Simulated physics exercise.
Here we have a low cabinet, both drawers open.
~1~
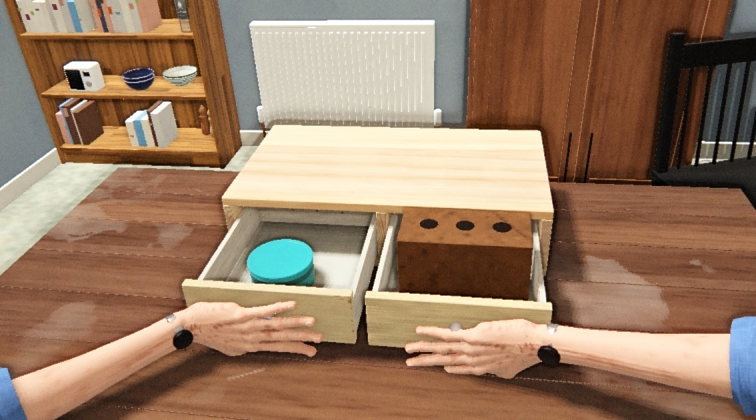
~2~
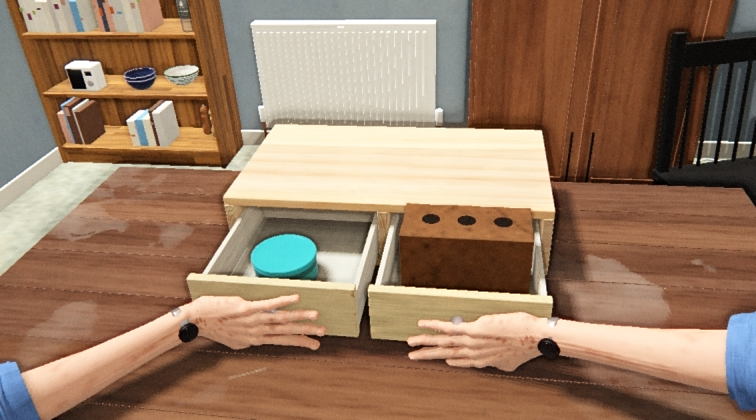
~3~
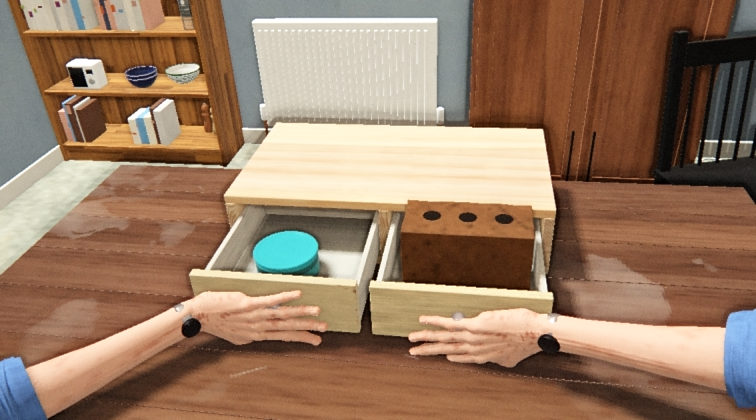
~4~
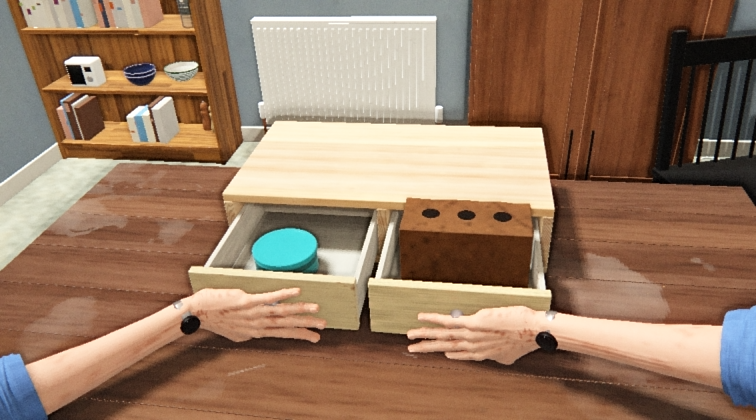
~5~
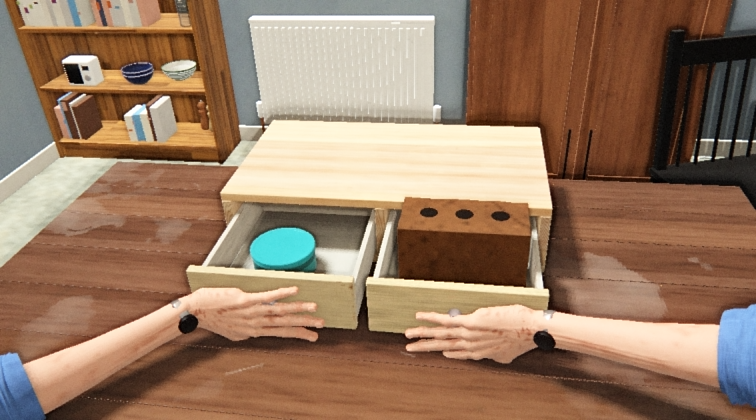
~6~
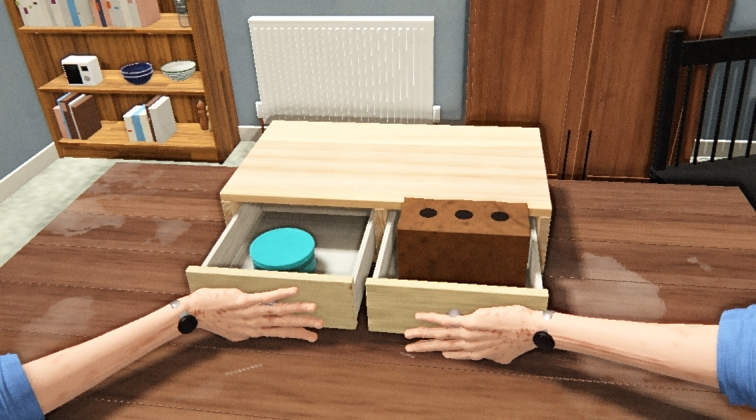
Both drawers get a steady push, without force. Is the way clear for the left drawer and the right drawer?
In the end the left drawer shuts flush; the right drawer stays ajar.
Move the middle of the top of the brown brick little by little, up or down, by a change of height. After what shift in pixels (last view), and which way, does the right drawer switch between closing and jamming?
A shift of 20 pixels, going down.
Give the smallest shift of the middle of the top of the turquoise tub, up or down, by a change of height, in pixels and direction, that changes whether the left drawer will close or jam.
A shift of 20 pixels, going up.
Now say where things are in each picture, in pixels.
Left drawer (295, 257) wide open; right drawer (460, 266) wide open; brown brick (464, 259), in the first frame.
Right drawer (462, 261) wide open; turquoise tub (286, 265), in the second frame.
Left drawer (300, 248) wide open; chest (396, 190), in the third frame.
Right drawer (461, 255) wide open; brown brick (465, 248), in the fourth frame.
Left drawer (297, 245) wide open; turquoise tub (284, 258), in the fifth frame.
Left drawer (296, 245) wide open; right drawer (459, 255) wide open; chest (392, 188), in the sixth frame.
Then, 0.38 s after the last picture, left drawer starting in; right drawer starting in.
Then, 0.72 s after the last picture, left drawer nearly in; right drawer starting in.
Then, 1.60 s after the last picture, left drawer shut; right drawer starting in.
At rest, the left drawer goes all the way in; the right drawer will not close.
